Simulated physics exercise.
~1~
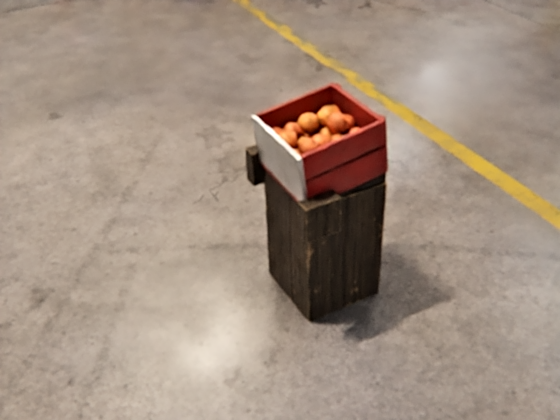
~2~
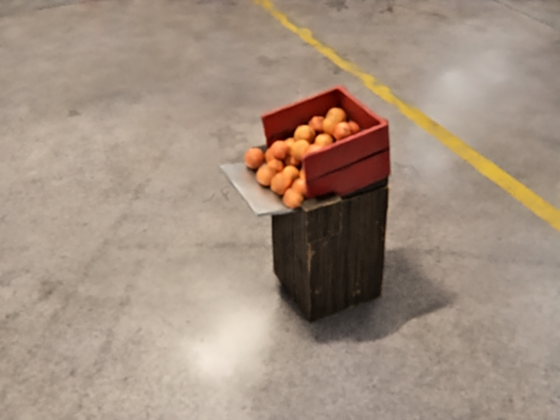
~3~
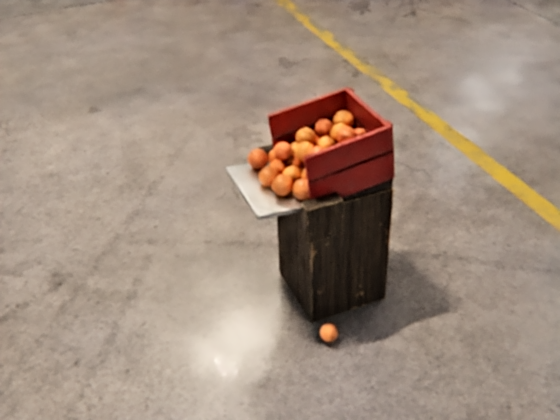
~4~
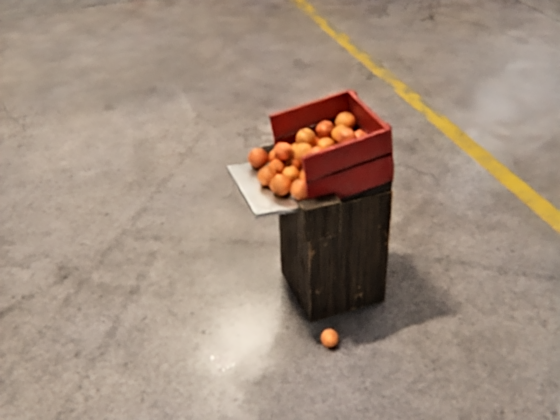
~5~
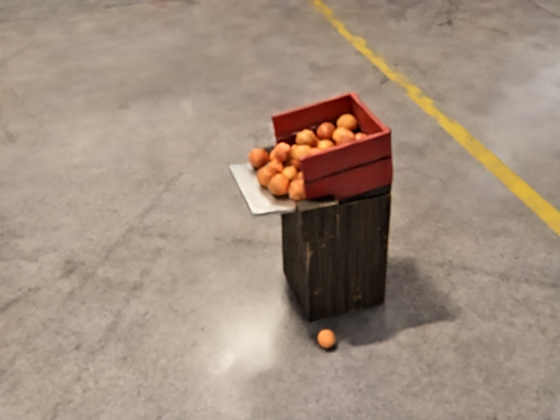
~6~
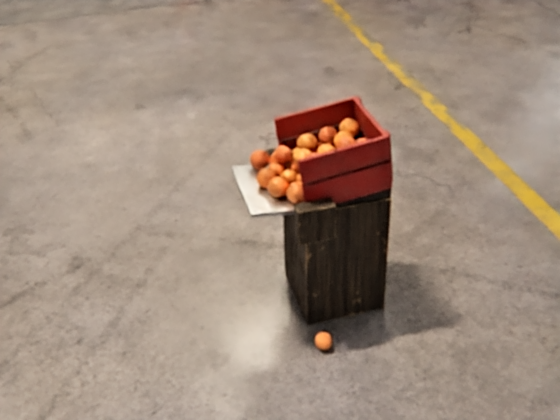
To begin with, a red bin full of oranges sits tilted slightly to the left on a dark wooden stand, on a grey concrete floor crossed by a yellow line, its pale front flap upright. The flap drops open to the left, and oranges spill forward in a heap onto it. One orange falls off and lands on the floor near the foot of the stand. It shifts only very slightly there while the view drifts gently sideways. At the end, the rest remain piled in the bin and on the lowered flap, with just the one orange on the floor.
